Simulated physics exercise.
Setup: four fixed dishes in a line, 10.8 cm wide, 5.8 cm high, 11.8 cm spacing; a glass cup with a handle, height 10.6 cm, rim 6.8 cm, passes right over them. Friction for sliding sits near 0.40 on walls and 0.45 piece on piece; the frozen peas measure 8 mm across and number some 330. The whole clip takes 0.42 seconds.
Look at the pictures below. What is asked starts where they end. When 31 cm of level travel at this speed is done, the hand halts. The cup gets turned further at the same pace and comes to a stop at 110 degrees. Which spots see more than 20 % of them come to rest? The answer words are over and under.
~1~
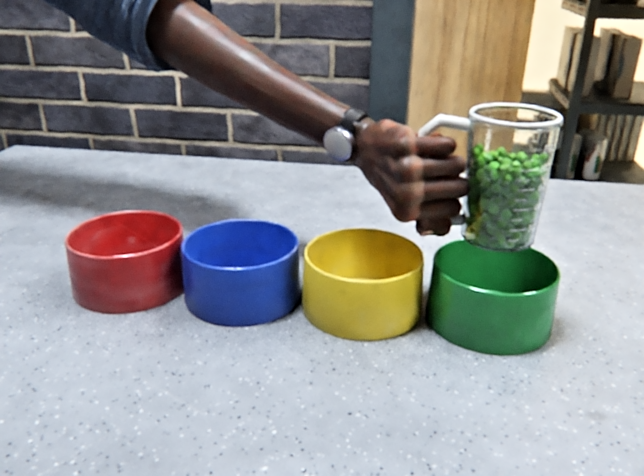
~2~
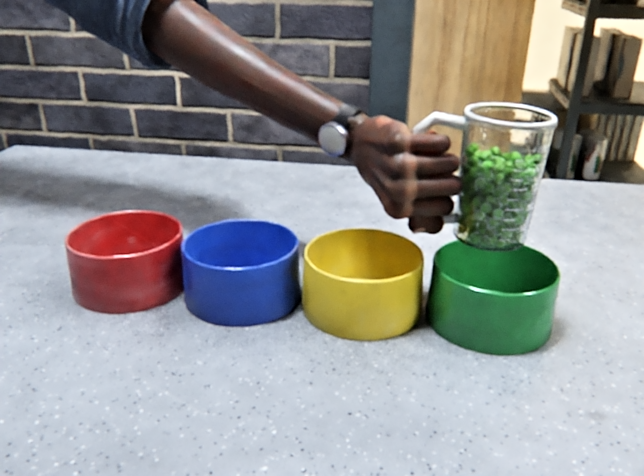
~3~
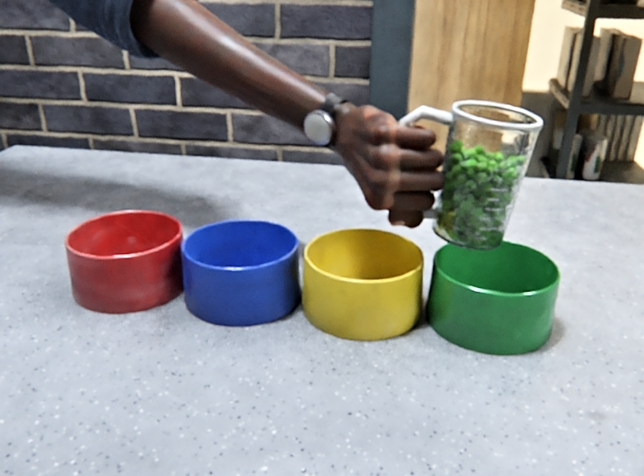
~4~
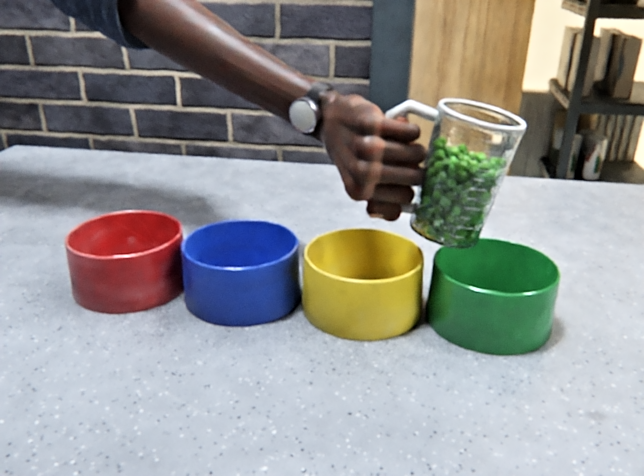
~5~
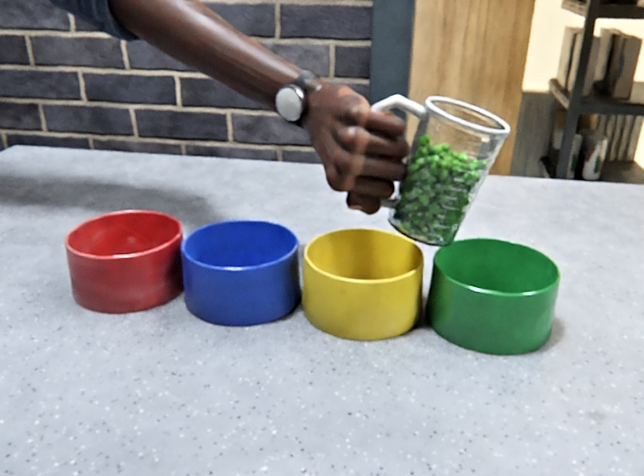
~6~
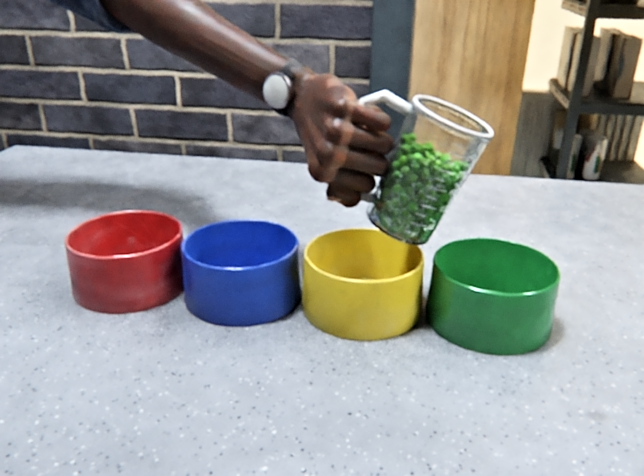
Red dish: Under. Blue dish: Over. Green dish: Under. Yellow dish: Under. Counter: Under.
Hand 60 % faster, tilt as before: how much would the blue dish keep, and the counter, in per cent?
Shares - blue 100, counter 0.
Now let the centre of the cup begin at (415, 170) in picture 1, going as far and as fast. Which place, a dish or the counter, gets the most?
I'd say red collects the most.
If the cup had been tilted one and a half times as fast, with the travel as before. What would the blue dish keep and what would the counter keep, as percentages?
That gives blue 80 with 10 for the counter.
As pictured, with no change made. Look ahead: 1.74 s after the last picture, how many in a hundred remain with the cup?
My guess is near 55 per cent.
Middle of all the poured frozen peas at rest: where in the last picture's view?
(245, 279) or so.
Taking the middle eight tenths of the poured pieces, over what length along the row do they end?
Spread: Around 6 cm.
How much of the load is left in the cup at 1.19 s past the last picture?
Around 100 percent.
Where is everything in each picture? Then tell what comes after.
The first picture shows cup at (506, 178), tilt 0 degrees, lip at (559, 117), moved 0.0 cm; middle of the pieces at (499, 191); green dish at (495, 264); yellow dish at (364, 253); blue dish at (241, 243); red dish at (125, 233).
The second picture shows cup at (499, 178), tilt 2 degrees, lip at (554, 118), moved 0.5 cm; middle of the pieces at (492, 190).
The third picture shows cup at (481, 176), tilt 6 degrees, lip at (539, 121), moved 2.0 cm; middle of the pieces at (473, 189).
The fourth picture shows cup at (462, 175), tilt 11 degrees, lip at (524, 125), moved 3.6 cm; middle of the pieces at (453, 187).
The fifth picture shows cup at (443, 174), tilt 16 degrees, lip at (508, 129), moved 5.2 cm; middle of the pieces at (433, 185).
The sixth picture shows cup at (424, 173), tilt 21 degrees, lip at (491, 133), moved 6.7 cm; middle of the pieces at (414, 183); green dish at (495, 264); yellow dish at (364, 253); blue dish at (241, 243); red dish at (125, 233).
Then, 0.72 s after the last picture, tilt 63 degrees; cup holds 100 %.
Then, 1.19 s after the last picture, tilt 90 degrees; cup holds 100 %.
Then, 1.74 s after the last picture, tilt 110 degrees; cup holds 55 %, blue 45 %.
In the end, red 0 %, blue 100 %, green 0 %, yellow 0 %, counter 0 %.
